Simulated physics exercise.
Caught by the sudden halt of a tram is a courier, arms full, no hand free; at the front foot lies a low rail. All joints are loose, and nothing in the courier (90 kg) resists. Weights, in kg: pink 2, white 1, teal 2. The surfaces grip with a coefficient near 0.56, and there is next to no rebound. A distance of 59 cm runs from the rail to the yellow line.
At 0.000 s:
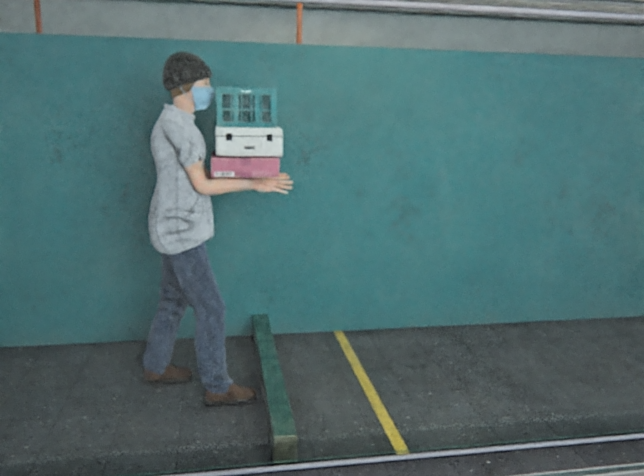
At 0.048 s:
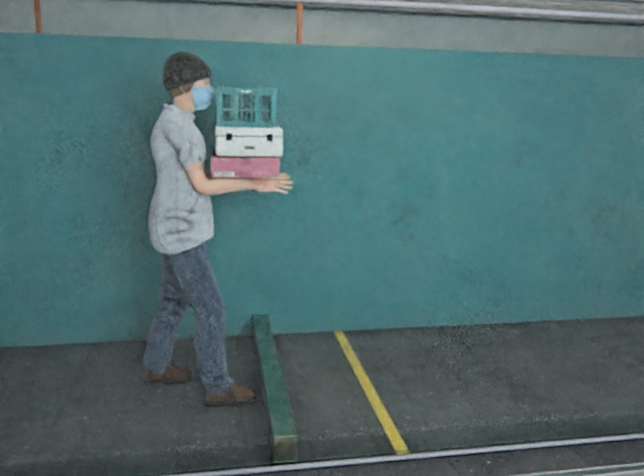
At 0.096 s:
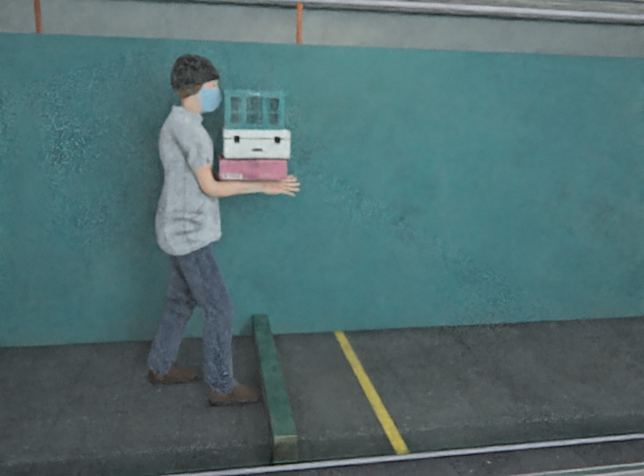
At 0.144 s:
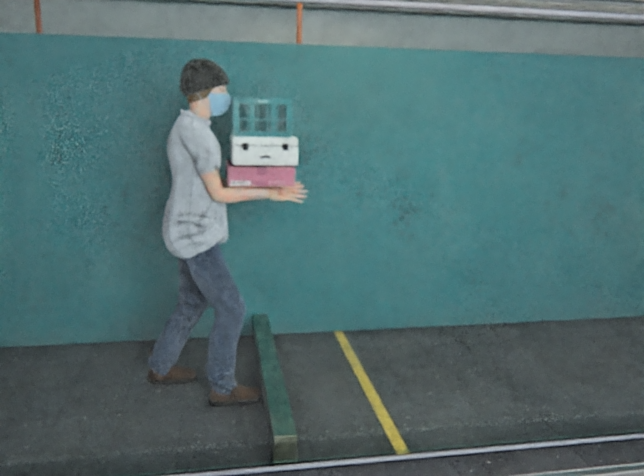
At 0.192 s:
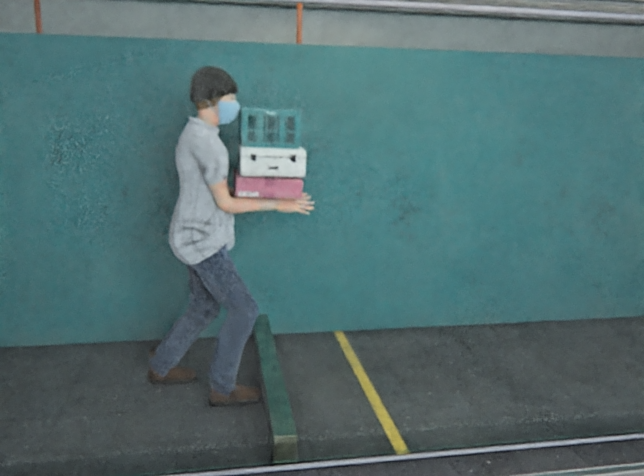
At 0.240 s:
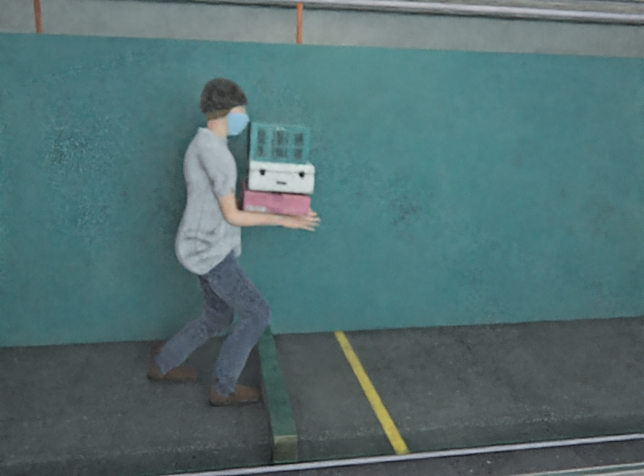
In the video, a masked person carrying a stacked crate, white case and pink carton stands still behind a low green rail, then leans forward to the right, knees bending and load lowering slightly, while both feet stay in place.
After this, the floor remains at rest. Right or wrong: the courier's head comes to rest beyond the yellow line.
Wrong.
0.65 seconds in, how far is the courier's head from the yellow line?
About 40 cm short.
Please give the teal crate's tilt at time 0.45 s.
The angle from upright is close to 25°.
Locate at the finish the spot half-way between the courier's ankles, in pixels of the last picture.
Close to pixel (165, 398).
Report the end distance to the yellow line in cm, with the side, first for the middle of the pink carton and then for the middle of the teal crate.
Pink carton short by 0 cm, teal crate past by 100 cm.
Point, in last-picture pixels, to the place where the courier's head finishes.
The head finishes near (327, 411).
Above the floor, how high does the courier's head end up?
The head finishes around 15 centimetres above the floor.
After 0.45 s the courier's head is 57 cm short of the yellow line, near (265, 204) in the last picture's view; the pink carton 39 cm short of the yellow line, tilted 40°.
After 0.65 s the courier's head is 38 cm short of the yellow line, near (302, 325) in the last picture's view; the pink carton 23 cm short of the yellow line, tilted 70°.
After 0.95 s the courier's head is 38 cm short of the yellow line, near (308, 360) in the last picture's view.
Final state at 2.2 s, white toolbox crosses the yellow line; teal crate crosses the yellow line; courier's head stops short of the yellow line.
